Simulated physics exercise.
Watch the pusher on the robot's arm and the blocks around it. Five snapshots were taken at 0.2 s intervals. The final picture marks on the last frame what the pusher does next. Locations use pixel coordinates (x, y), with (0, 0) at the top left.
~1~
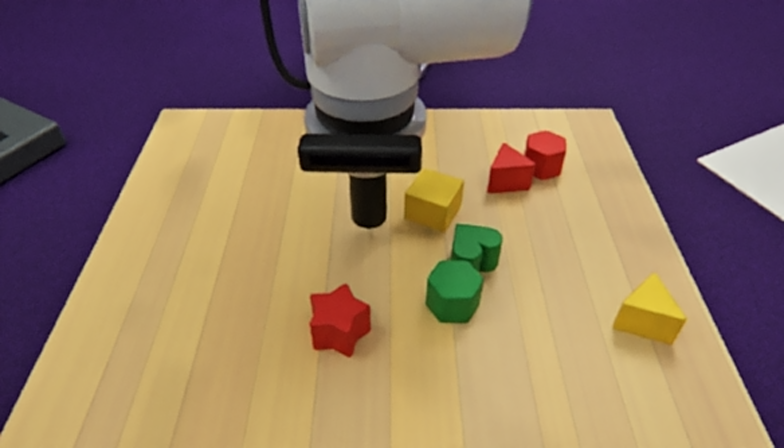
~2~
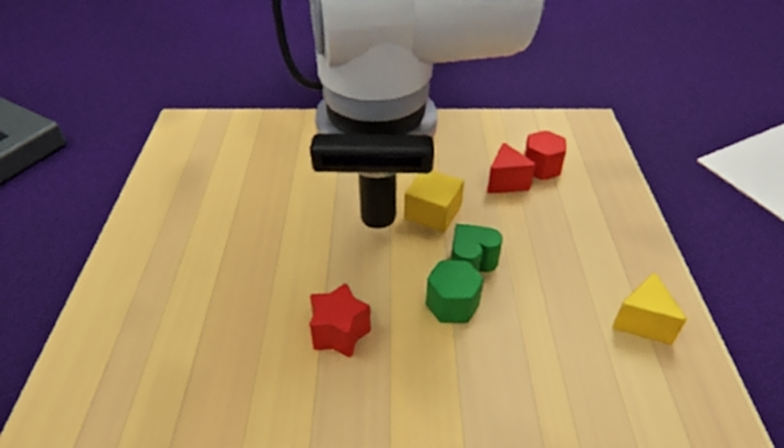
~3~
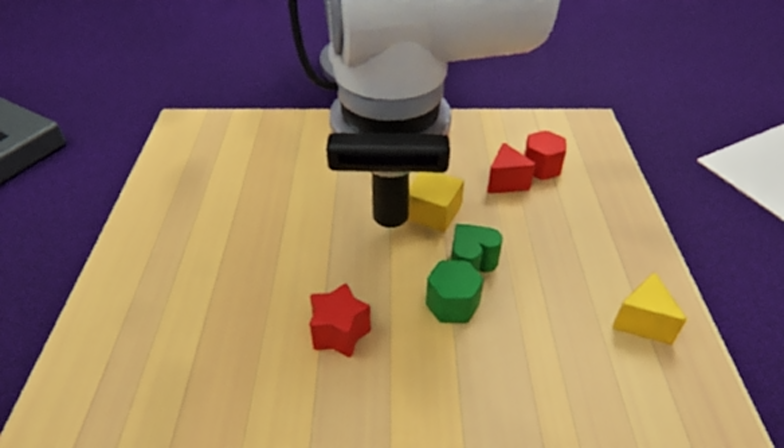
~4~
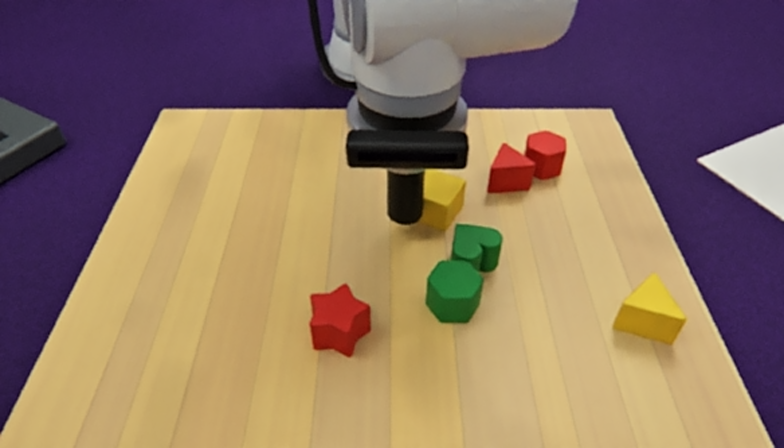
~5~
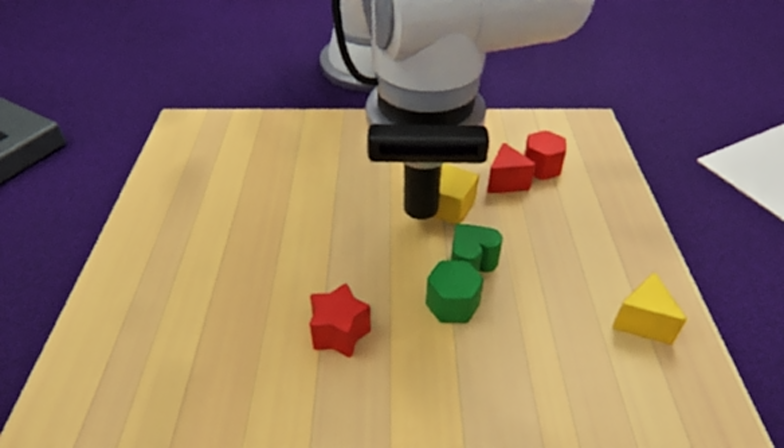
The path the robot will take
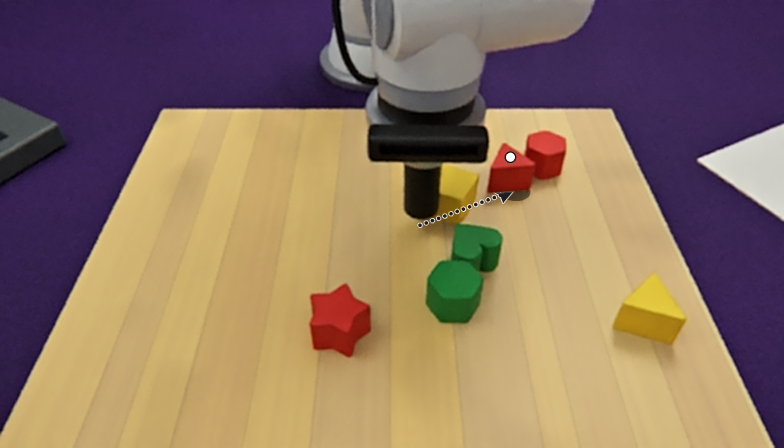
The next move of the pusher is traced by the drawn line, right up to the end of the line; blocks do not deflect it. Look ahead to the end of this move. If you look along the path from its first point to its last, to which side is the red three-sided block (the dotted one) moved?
My prediction: Rightwards.
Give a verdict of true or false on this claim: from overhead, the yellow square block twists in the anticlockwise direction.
That claim is false.
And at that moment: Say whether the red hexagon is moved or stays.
Displaced, by a centimetre or more.
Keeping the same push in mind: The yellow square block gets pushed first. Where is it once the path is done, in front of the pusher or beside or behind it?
Pushed along.
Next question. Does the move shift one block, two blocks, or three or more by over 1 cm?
I predict three or more.
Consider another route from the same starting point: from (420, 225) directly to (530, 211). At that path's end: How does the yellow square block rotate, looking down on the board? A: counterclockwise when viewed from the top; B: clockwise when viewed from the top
A
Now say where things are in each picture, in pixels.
The first picture shows pusher tip (369, 217); block tops, yellow square block (435, 186); green heart-shaped block (475, 239); red three-sided block (510, 157); red hexagon (547, 142).
The second picture shows pusher (378, 217); blocks unchanged.
The third picture shows pusher (391, 216); blocks unchanged.
The fourth picture shows pusher (405, 213); yellow square block (437, 185).
The fifth picture shows pusher (421, 208); yellow square block (450, 180); green heart-shaped block (475, 239); red three-sided block (510, 157); red hexagon (547, 142).
Path on the board, straight from (420, 225) to (514, 190); the dot is on the red three-sided block.
What follows on the original path. One third of the way, pusher (455, 196); yellow square block (480, 168); red three-sided block (523, 152), turned 15° anticlockwise; red hexagon (550, 140).
Two thirds of the way, pusher (487, 184); yellow square block (517, 162), turned 30° clockwise; red three-sided block (549, 149), turned 45° anticlockwise; red hexagon (559, 131), turned 30° anticlockwise.
At the end, pusher (517, 173); yellow square block (549, 153), turned 40° clockwise; green heart-shaped block in place; red three-sided block (580, 145), turned 45° anticlockwise; red hexagon (563, 124), turned 30° anticlockwise.
